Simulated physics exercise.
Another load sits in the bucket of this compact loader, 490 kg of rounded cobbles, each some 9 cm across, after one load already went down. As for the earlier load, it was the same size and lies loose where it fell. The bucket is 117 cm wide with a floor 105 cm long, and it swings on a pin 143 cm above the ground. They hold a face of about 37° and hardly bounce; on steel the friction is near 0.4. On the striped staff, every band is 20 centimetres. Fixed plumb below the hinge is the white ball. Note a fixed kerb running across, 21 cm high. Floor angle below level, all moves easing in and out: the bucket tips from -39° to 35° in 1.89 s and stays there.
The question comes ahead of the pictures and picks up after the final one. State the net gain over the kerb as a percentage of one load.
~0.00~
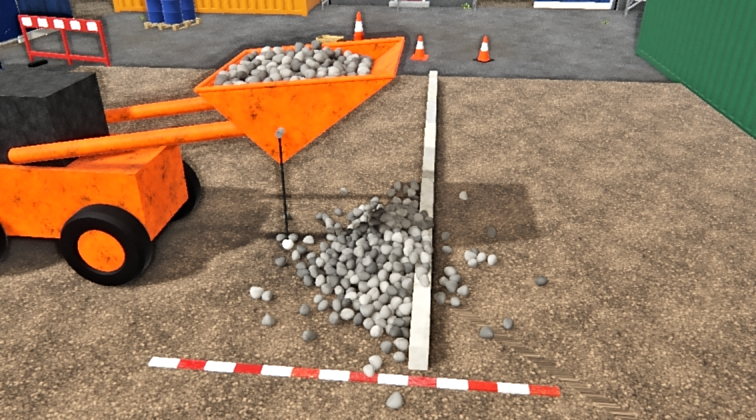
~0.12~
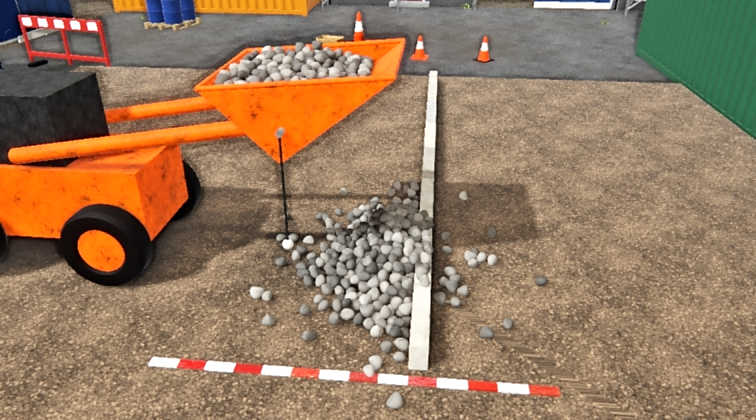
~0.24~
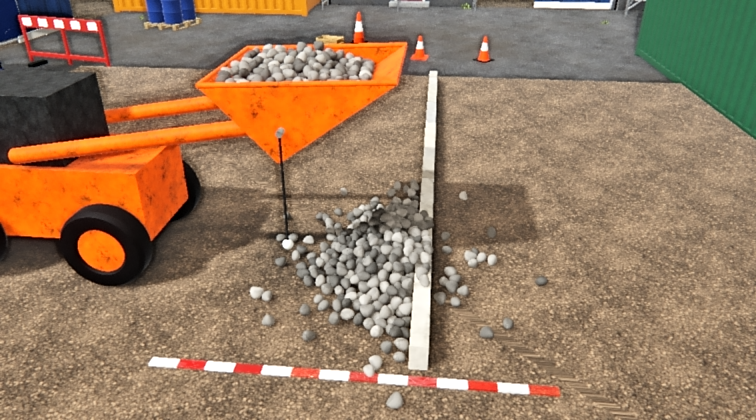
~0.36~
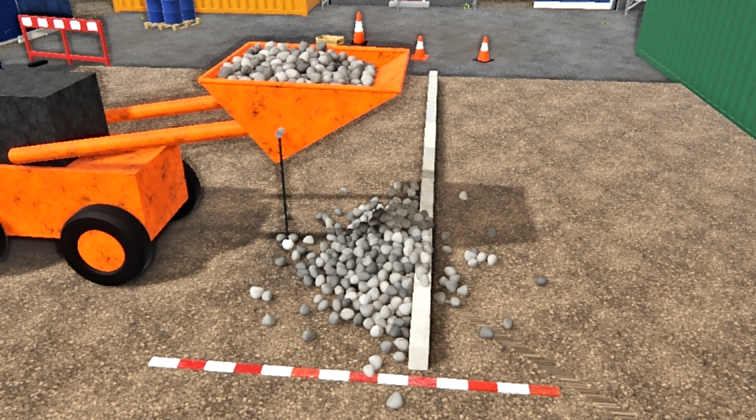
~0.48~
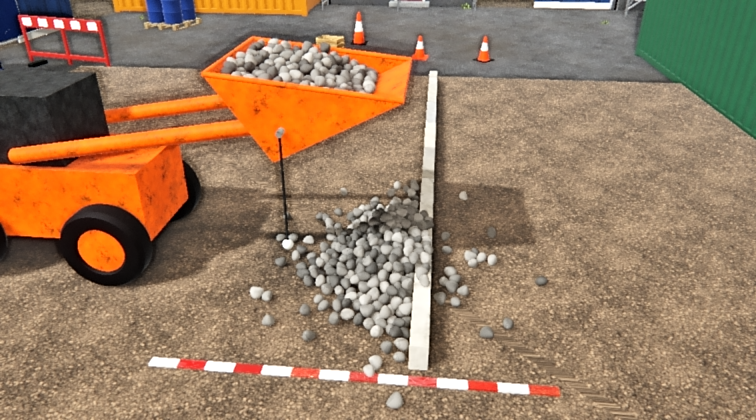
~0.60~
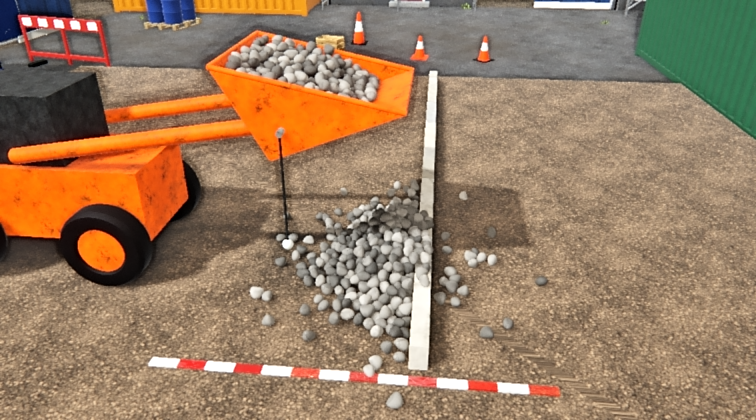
73 %.
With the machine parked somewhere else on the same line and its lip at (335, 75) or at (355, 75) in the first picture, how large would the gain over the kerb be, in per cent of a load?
I'd say close to 15 per cent for one and close to 30 per cent for the other, in that order.
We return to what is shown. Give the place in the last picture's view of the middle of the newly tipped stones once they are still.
Centre at roughly (462, 254).
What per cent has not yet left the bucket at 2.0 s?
I'd say about 45 per cent.
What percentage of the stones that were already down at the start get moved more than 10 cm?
Estimate: 5 %, roughly.
After 1.4 s the floor is at 24°; in per cent of one load, 100 in the bucket, 95 on this side of the kerb, 4 over the kerb; the foremost stones are at (493, 273).
After 2.0 s the floor is at 35°; in per cent of one load, 45 in the bucket, 140 on this side of the kerb, 15 over the kerb; the foremost stones are at (494, 273).
After 2.3 s the floor is at 35°; in per cent of one load, 11 in the bucket, 140 on this side of the kerb, 49 over the kerb; the foremost stones are at (529, 253).
After 5.1 s the floor is at 35°; in per cent of one load, 0 in the bucket, 122 on this side of the kerb, 77 over the kerb; the foremost stones are at (626, 249). Net gain over the kerb, 73.
